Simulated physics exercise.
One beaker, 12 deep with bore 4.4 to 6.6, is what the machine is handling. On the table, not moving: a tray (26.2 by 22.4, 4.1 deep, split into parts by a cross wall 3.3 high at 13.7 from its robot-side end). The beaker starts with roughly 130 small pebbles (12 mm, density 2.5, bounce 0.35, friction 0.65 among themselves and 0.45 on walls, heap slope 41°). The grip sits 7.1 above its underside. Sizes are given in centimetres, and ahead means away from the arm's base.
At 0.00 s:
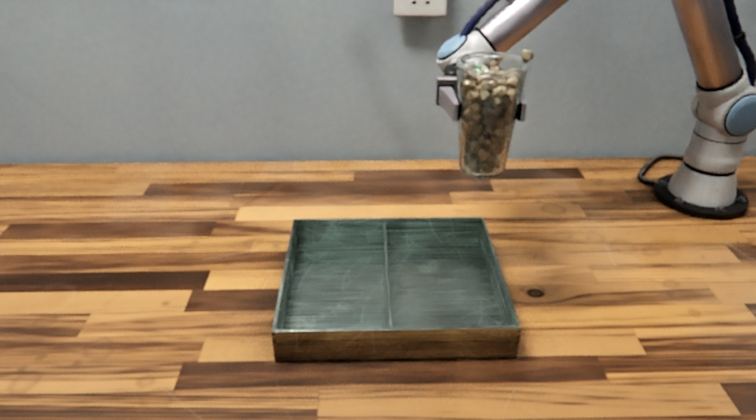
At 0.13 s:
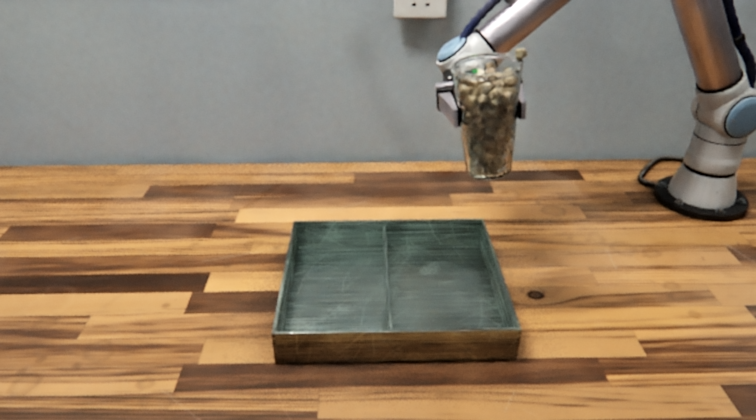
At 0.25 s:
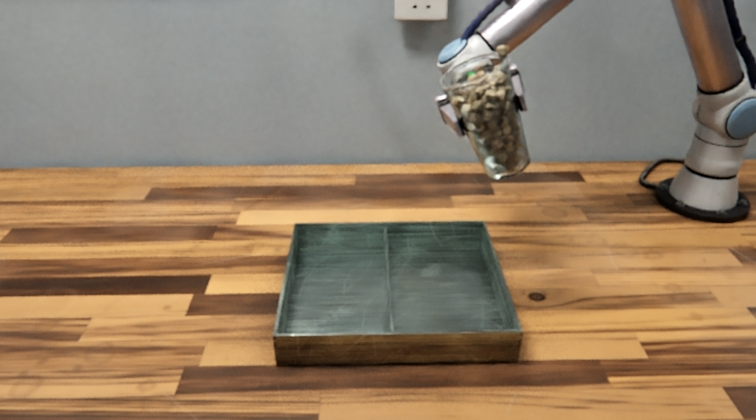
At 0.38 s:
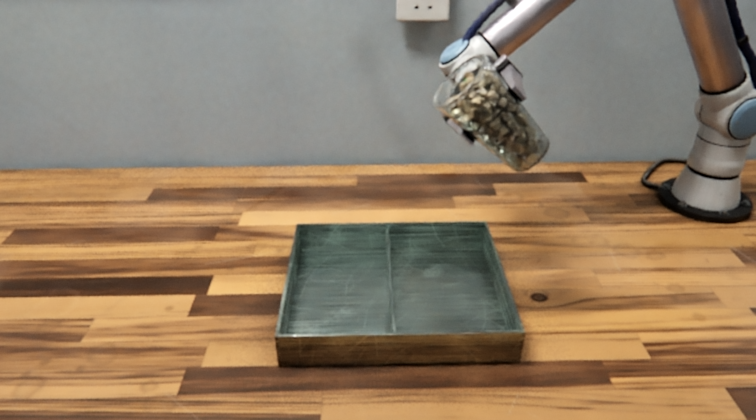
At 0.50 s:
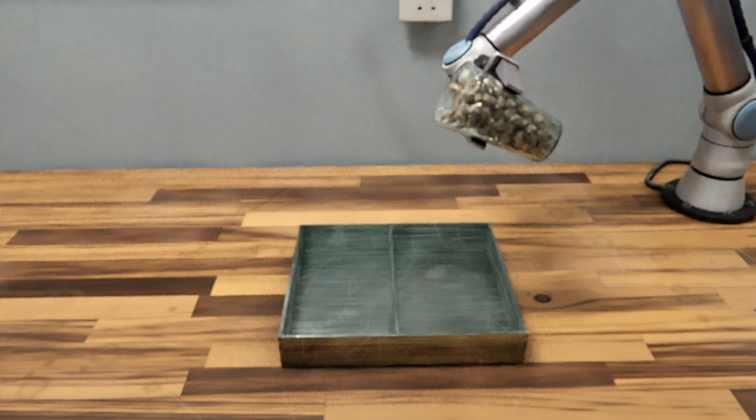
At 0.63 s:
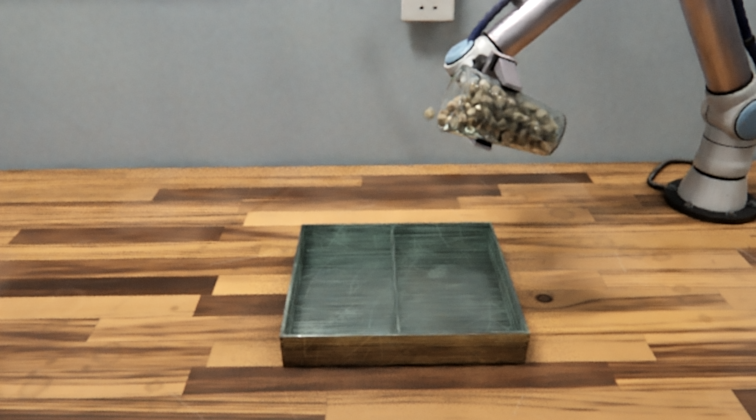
A silver and blue robot arm at the upper right grips a clear beaker heaped with small pale and brownish pebbles and tilts it leftward from upright to nearly horizontal. Below, a square green tray with a central divider rests on a striped wooden table before a grey wall with a white socket. Seen from the front and slightly above, the pebbles shift toward the beaker's lowered mouth and bulge past its rim.
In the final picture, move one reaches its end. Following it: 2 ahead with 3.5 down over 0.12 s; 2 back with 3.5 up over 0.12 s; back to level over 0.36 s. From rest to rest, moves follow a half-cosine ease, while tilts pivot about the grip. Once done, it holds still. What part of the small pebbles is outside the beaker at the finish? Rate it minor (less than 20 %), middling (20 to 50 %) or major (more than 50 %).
Minor, less than 20 %.
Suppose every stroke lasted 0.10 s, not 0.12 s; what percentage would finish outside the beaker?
Estimate: Close to 5 percent.
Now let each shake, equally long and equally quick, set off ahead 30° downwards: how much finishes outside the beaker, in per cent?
You'd expect near 5 percent of it there.
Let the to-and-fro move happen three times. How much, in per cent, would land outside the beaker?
Then roughly 5 percent.
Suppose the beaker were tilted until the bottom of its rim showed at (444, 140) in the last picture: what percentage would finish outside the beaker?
Close to 10 in a hundred.
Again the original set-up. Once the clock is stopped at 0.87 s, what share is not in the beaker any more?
Roughly 0 per cent by then.
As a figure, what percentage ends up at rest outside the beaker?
Roughly 0 percent.
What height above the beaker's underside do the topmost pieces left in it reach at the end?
The top sits some 12.5 cm up.
After 0.87 s, tilted 69° forward, highest piece 28 above the table; 132 in the beaker, 1 in the far-side part.
After 1.11 s, tilted 17° forward, highest piece 29 above the table; 132 in the beaker, 1 in the far-side part.
After 1.43 s, level, highest piece 30 above the table; 132 in the beaker, 1 in the far-side part.
After 2.48 s, level, highest piece 30 above the table; 132 in the beaker, 1 in the far-side part.
At rest, 132 in the beaker, 1 in the far-side part. That is 1 % outside the beaker.
